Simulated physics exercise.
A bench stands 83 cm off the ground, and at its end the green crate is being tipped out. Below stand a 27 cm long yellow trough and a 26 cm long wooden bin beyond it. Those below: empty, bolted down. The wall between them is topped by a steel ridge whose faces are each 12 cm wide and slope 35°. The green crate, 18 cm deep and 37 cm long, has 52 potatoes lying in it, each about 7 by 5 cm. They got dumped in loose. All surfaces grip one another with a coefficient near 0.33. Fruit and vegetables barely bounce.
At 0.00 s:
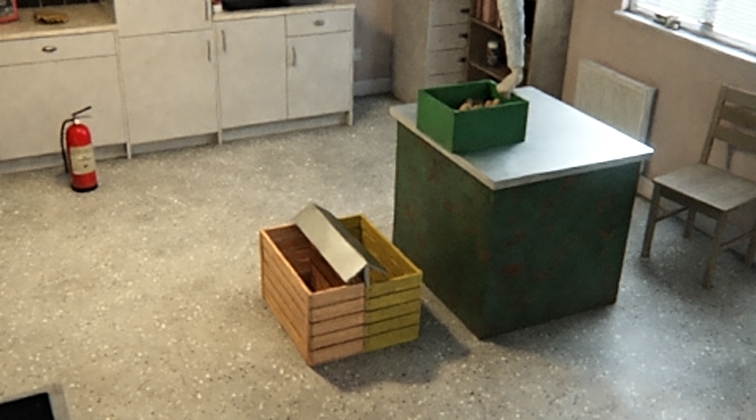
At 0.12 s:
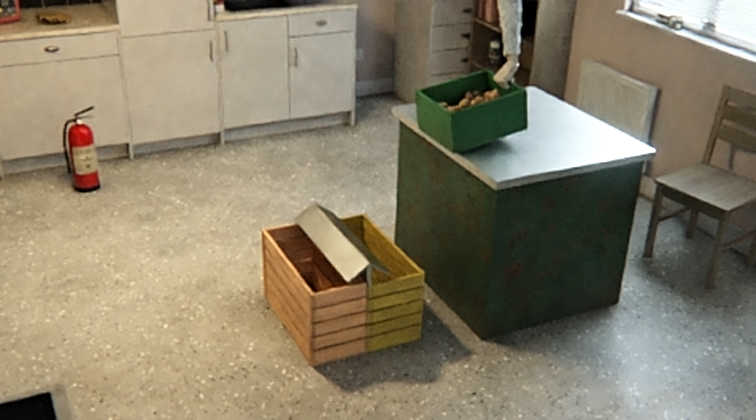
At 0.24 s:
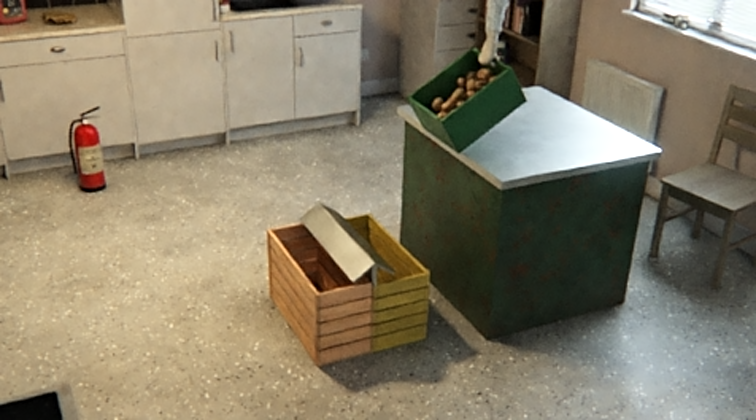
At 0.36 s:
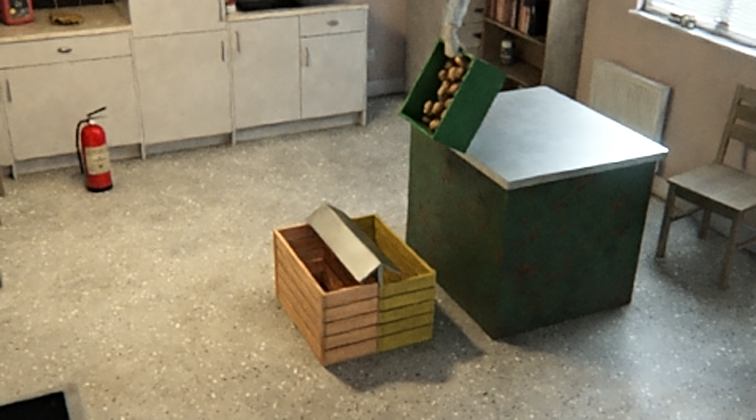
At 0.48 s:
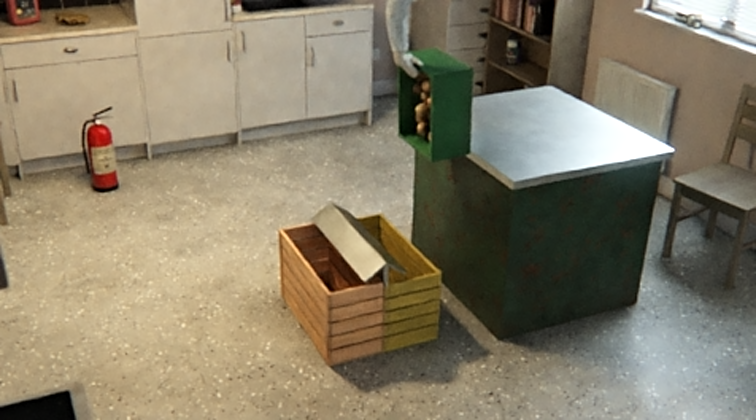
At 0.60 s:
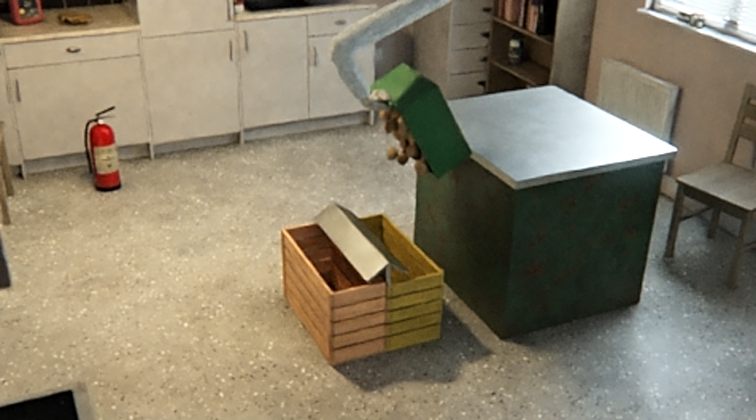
A green crate of potatoes tilts steadily leftward at the bench's edge, guided by a pale arm.
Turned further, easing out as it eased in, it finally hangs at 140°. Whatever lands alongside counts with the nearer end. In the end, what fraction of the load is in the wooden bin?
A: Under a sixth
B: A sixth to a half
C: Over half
B, A sixth to a half.
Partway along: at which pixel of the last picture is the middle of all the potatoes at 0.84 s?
Centre: About (379, 231).
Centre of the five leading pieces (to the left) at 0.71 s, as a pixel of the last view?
Mean place: Roughly (353, 175).
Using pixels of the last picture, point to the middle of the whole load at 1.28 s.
The middle lies close to (371, 309).
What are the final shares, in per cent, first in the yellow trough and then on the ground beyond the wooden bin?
60 and 0 %.
After 0.71 s, tilt 136°; 14 still in the green crate and 38 in the air.
After 0.84 s, tilt 140°; 5 in the yellow trough, 12 in the wooden bin and 35 in the air.
After 1.04 s, tilt 140°; 30 in the yellow trough, 18 in the wooden bin and 4 in the air.
When it is over (at 1.28 s), 32 in the yellow trough, 19 in the wooden bin and 1 on the ground short of the yellow trough. Asked share, 19 of 52, 37 per cent.
